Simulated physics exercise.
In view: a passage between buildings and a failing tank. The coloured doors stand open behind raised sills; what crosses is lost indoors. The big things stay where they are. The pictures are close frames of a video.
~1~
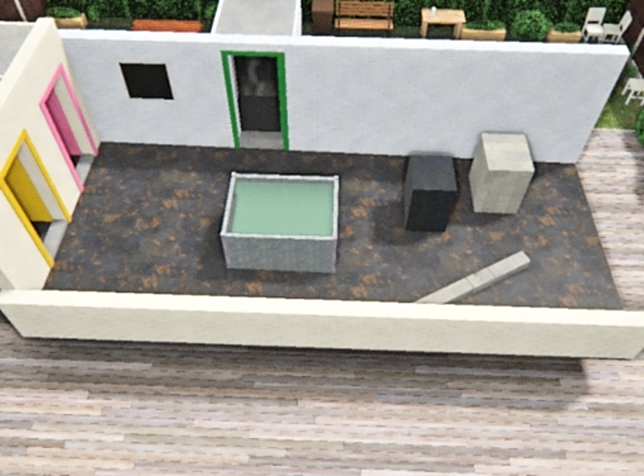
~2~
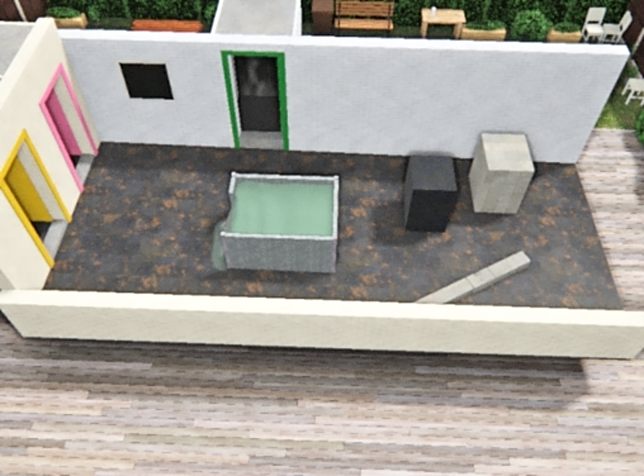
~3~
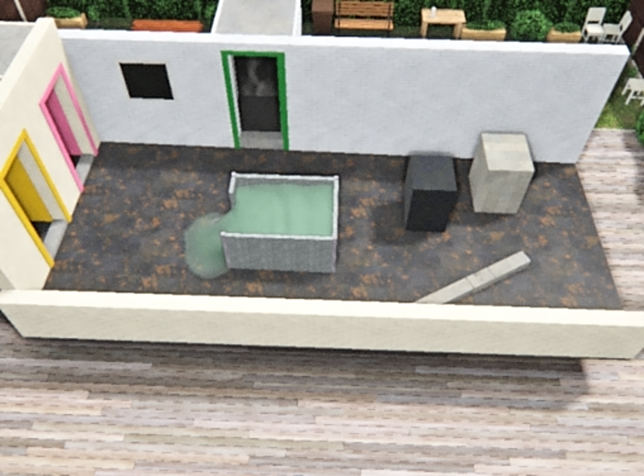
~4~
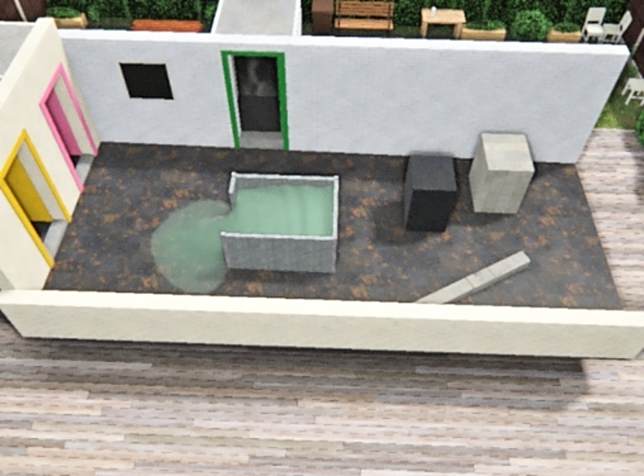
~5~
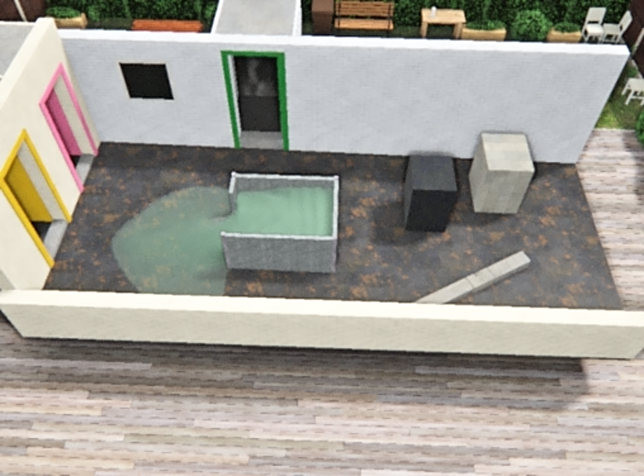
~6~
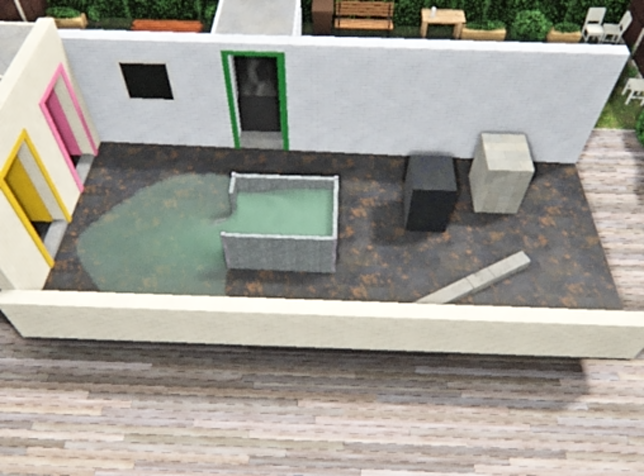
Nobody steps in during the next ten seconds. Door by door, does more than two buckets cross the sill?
In the end: The yellow door takes more than that; the pink door takes more than that; the green door stays under that.
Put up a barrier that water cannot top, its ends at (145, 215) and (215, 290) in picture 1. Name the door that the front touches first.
First comes the door marked pink.
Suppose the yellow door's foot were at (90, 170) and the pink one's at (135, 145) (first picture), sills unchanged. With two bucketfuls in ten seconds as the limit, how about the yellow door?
My reading: The yellow door lets more in.
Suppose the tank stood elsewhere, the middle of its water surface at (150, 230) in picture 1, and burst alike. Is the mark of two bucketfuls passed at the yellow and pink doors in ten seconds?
Then: The yellow one takes more, the pink one lets less in.
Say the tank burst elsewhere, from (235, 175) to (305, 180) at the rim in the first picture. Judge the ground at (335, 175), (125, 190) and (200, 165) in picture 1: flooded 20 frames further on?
As listed: Wet, flooded, flooded.
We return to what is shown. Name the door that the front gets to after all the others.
That is the door marked green.
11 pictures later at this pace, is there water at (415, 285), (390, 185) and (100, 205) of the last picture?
One after the other: Not flooded, no water, covered.
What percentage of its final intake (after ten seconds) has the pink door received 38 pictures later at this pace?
Near 90 in a hundred.
A moment on, water covers 30 % of the floor; the yellow door over two buckets in, the pink door under two buckets in, the green door not reached.
Next, water covers 30 % of the floor; the yellow door far over two buckets in, the pink door over two buckets in, the green door not reached.
Then, water covers 30 % of the floor; the yellow door far over two buckets in, the pink door over two buckets in, the green door wet at the sill, nothing in.
Later, water covers 60 % of the floor; the yellow door far over two buckets in, the pink door far over two buckets in, the green door wet at the sill, nothing in.
In the end, water covers 80 % of the floor; the yellow door far over two buckets in, the pink door far over two buckets in, the green door wet at the sill, nothing in.
